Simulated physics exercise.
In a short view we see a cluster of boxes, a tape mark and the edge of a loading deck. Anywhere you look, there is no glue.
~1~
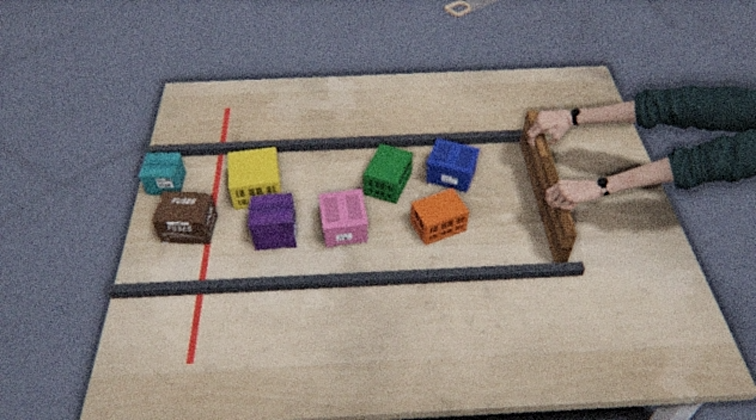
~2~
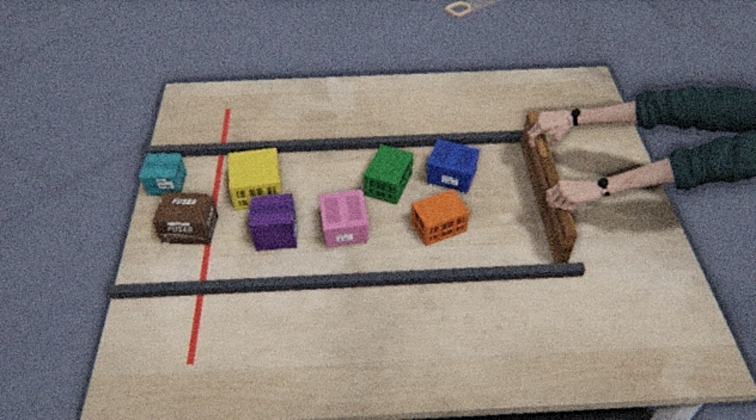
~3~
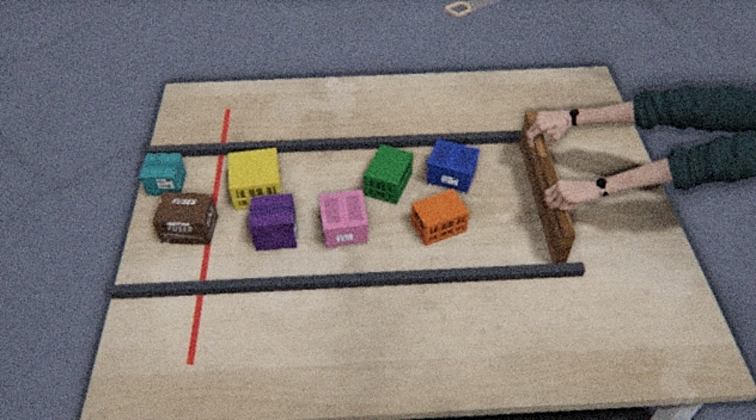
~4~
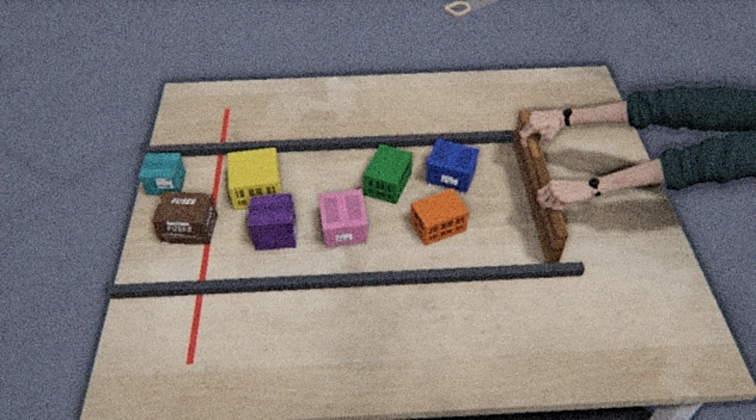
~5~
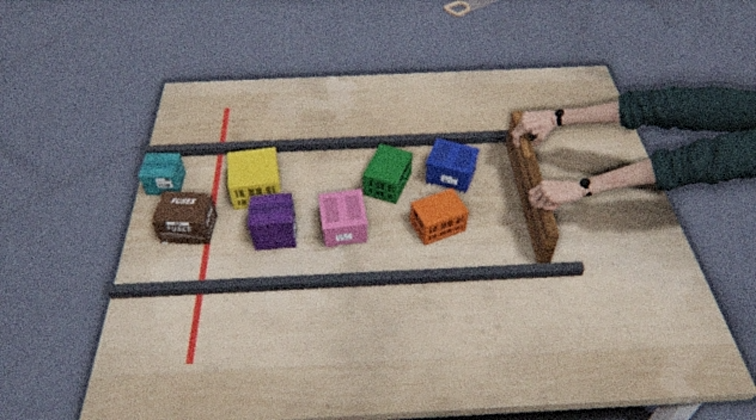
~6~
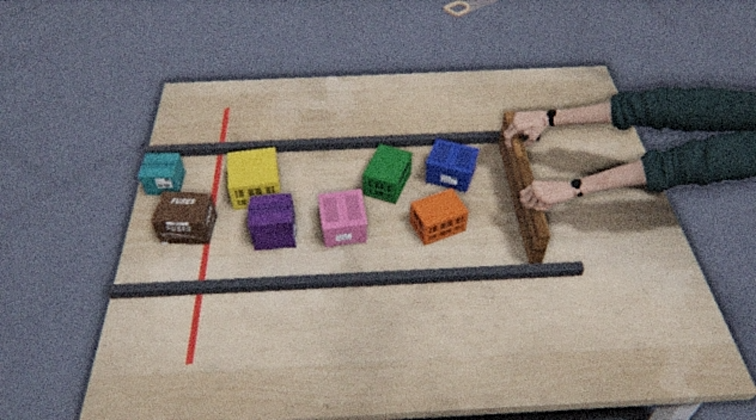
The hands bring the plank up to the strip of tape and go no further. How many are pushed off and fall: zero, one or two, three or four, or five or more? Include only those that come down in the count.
The tally of those that come down is above two and below five.
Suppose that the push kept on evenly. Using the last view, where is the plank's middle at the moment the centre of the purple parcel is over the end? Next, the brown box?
The middle would be close to (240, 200) and then close to (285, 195).
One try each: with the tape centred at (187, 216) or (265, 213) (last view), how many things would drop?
Well, you'd get 6 the first time and 2 the second time.
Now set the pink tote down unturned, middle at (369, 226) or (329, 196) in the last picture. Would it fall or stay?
Well, in both cases in turn, the pink tote stays where it is and then stays where it is.
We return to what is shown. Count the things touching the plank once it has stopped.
The answer is 2.
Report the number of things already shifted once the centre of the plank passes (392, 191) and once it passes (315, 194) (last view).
By the first moment it's 4, by the second it's 7.
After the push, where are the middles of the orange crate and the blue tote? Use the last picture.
The orange crate finishes at (183, 223); the blue tote finishes at (190, 185).
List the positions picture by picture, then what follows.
The first picture shows turquoise parcel (163, 174); brown box (186, 218); yellow crate (255, 178); plank (545, 184); tape (212, 215).
The second picture shows brown box (187, 219); orange crate (440, 217).
The third picture shows yellow crate (256, 179); blue tote (453, 167).
The fourth picture shows turquoise parcel (163, 174); green crate (388, 174).
The fifth picture shows brown box (186, 218); purple parcel (273, 222).
The sixth picture shows turquoise parcel (163, 174); brown box (185, 218); yellow crate (255, 179); plank (521, 185); tape (211, 215).
Soon after, none off yet; turquoise parcel at rest near (163, 174); brown box at rest near (185, 218); yellow crate at rest near (255, 179).
After that, none off yet; turquoise parcel at rest near (163, 174); brown box at rest near (185, 218); yellow crate displaced a little near (239, 178).
And then, none off yet; turquoise parcel tilting a little near (123, 177); brown box tilting a little near (103, 226); yellow crate displaced well along near (163, 181).
In the end, the number that fall off is three or four; gone, purple parcel, yellow crate, brown box and turquoise parcel.
